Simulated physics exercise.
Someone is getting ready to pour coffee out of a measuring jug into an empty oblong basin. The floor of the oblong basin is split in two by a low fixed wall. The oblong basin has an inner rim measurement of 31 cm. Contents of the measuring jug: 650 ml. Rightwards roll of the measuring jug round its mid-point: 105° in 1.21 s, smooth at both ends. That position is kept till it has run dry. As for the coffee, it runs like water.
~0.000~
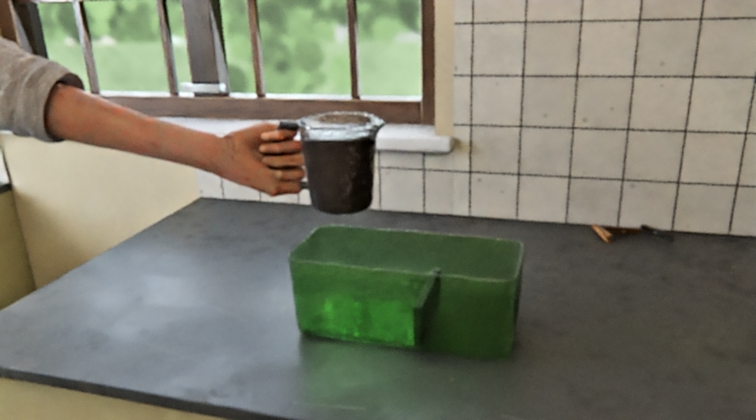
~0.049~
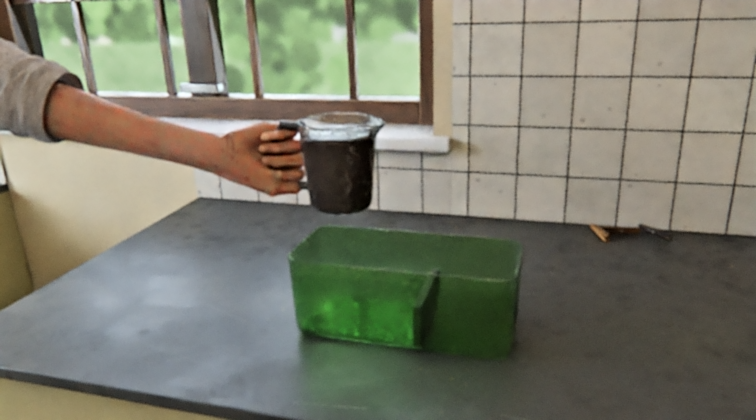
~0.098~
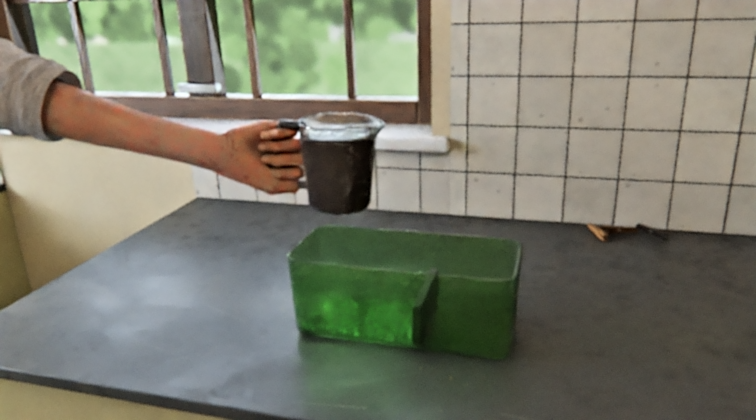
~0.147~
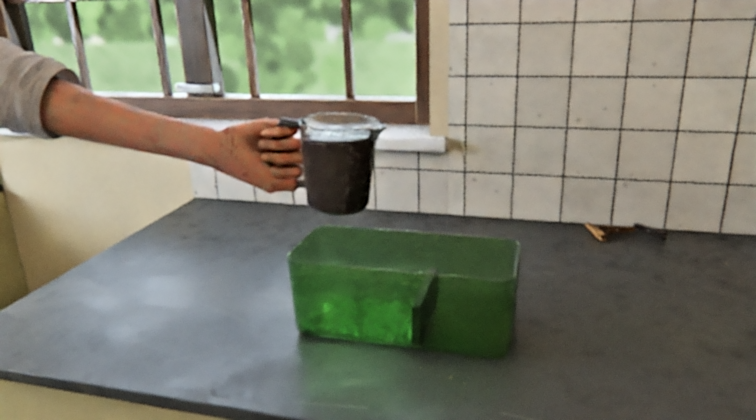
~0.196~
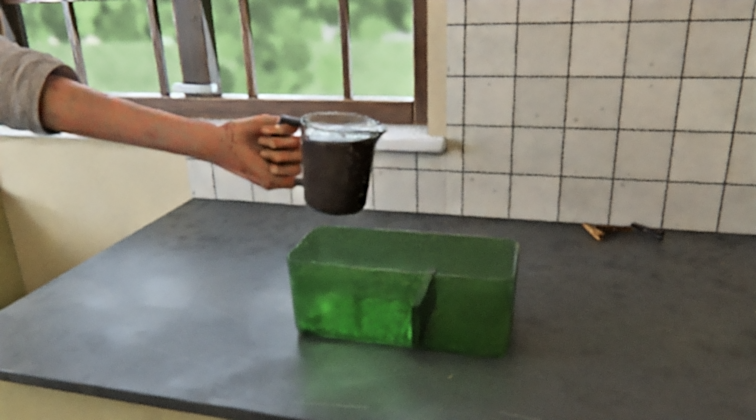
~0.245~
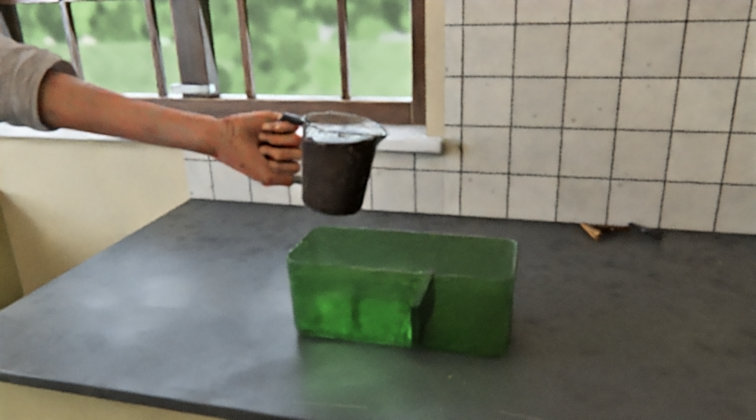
A hand holds a jug of dark coffee above a green basin, tilting it slightly rightwards.
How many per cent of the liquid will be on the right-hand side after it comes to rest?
Some 68 per cent will be on the right-hand side.
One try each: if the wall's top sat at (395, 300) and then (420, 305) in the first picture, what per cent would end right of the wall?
I'd say 95 percent on the first go, 75 percent on the next.
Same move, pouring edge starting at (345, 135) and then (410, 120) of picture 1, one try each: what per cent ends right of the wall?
I'd say 5 percent on the first go, 95 percent on the next.
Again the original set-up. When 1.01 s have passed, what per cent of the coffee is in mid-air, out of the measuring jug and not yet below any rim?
I'd put it at about 16 per cent of the liquid.
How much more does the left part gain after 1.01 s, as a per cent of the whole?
26 %.
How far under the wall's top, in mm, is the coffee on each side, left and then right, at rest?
Left about 52 mm, while the right is about 30 mm.
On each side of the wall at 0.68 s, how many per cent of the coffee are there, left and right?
About 0 % left, 5 % right.
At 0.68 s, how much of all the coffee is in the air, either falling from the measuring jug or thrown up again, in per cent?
Near 14 per cent of it all.
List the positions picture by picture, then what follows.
The first picture shows tilt 0°; pouring edge (385, 123); surface from (307, 131) to (376, 134); the oblong basin's rim runs from (304, 242) to (520, 262); the wall's top is at (428, 288).
The second picture shows tilt 0°; pouring edge (384, 124); surface from (306, 132) to (375, 134).
The third picture shows tilt 2°; pouring edge (385, 125); surface from (307, 132) to (375, 135).
The fourth picture shows tilt 4°; pouring edge (386, 127); surface from (307, 132) to (375, 136).
The fifth picture shows tilt 7°; pouring edge (387, 130); surface from (307, 133) to (376, 137).
The sixth picture shows tilt 10°; pouring edge (388, 134); surface from (308, 134) to (378, 137).
Then, 0.68 s in, the tilt is 63° and 81 per cent is still to pour, 0 is left of the wall and 5 right of it.
Then, 1.01 s in, the tilt is 98° and 26 per cent is still to pour, 5 is left of the wall and 52 right of it.
Then, 1.34 s in, the tilt is 105° and 1 per cent is still to pour, 29 is left of the wall and 68 right of it.
Then, 1.71 s in, the tilt is 105° and 0 per cent is still to pour, 31 is left of the wall and 68 right of it.
Finally, 31 per cent lies left of the wall, 68 right of it and 1 outside.
